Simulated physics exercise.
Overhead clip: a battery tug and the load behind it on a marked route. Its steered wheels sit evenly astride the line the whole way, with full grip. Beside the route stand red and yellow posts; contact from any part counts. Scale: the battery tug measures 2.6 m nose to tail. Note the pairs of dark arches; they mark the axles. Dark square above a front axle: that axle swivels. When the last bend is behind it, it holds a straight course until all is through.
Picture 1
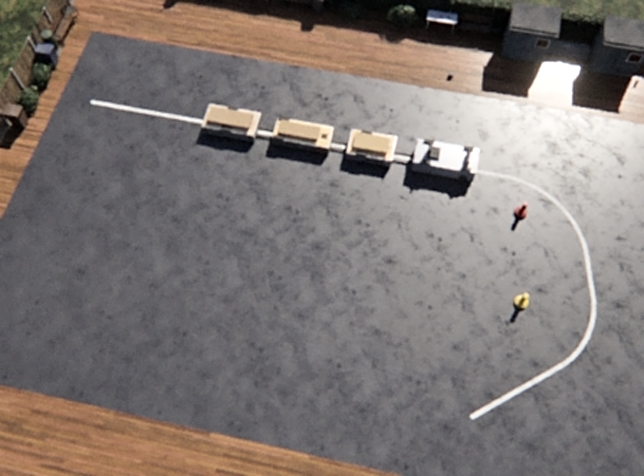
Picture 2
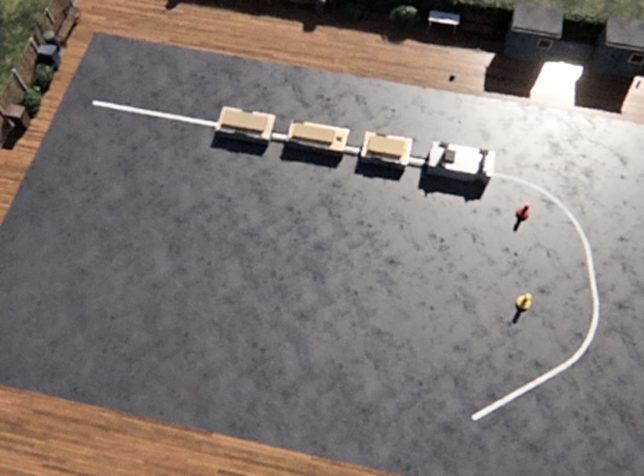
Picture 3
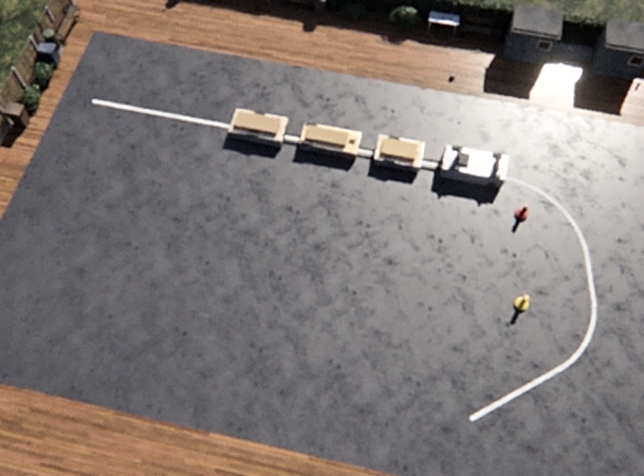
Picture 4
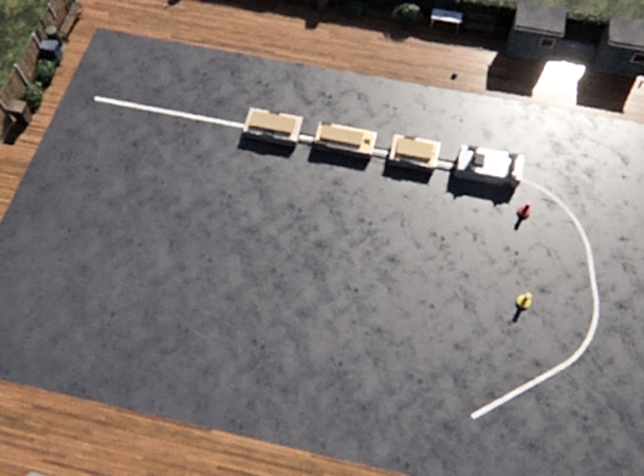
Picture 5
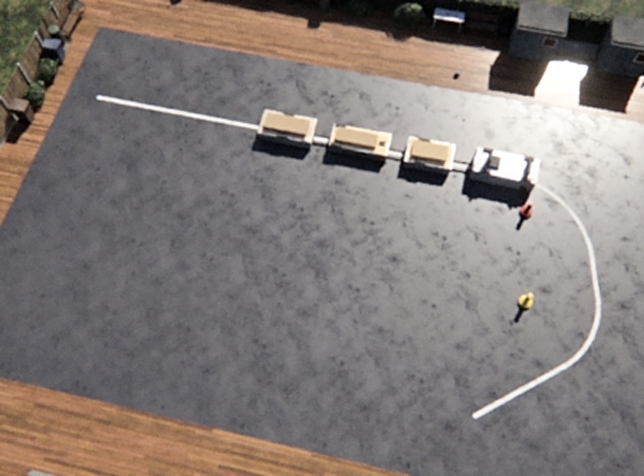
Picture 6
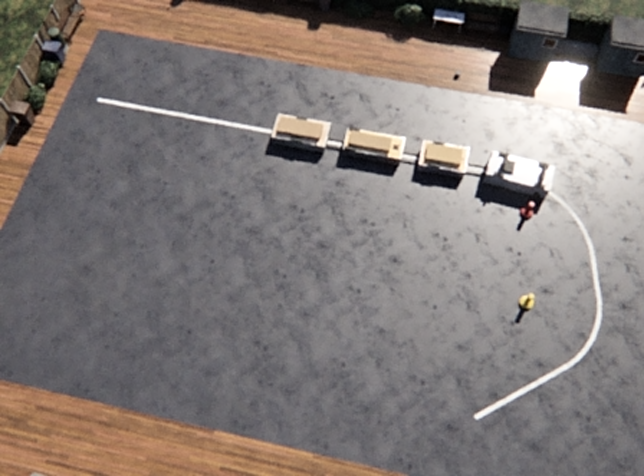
White tug pulling three tan trailers rightward along a white line on dark paving, starting to turn near a red post.
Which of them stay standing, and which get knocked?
Red gets knocked. Yellow stays standing.
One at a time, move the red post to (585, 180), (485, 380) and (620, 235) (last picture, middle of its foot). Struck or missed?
Place one: No contact; place two: Contact; place three: No contact.
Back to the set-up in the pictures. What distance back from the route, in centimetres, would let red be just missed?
Red: 70.
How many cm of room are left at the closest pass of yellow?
There's 20 to spare for yellow.
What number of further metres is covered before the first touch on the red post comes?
4.5 m.
4.7 m further on, the last axle is at (396, 147) of the last picture, on the line; the first trailer has hit red.
6.1 m further on, the last axle is at (424, 152) of the last picture, on the line.
18.4 m further on, the last axle is at (556, 313) of the last picture, 165 cm off the line; yellow has been passed with 20 cm to spare.
24.3 m further on, the last axle is at (455, 419) of the last picture, 25 cm off the line; 1 of 2 struck in all.
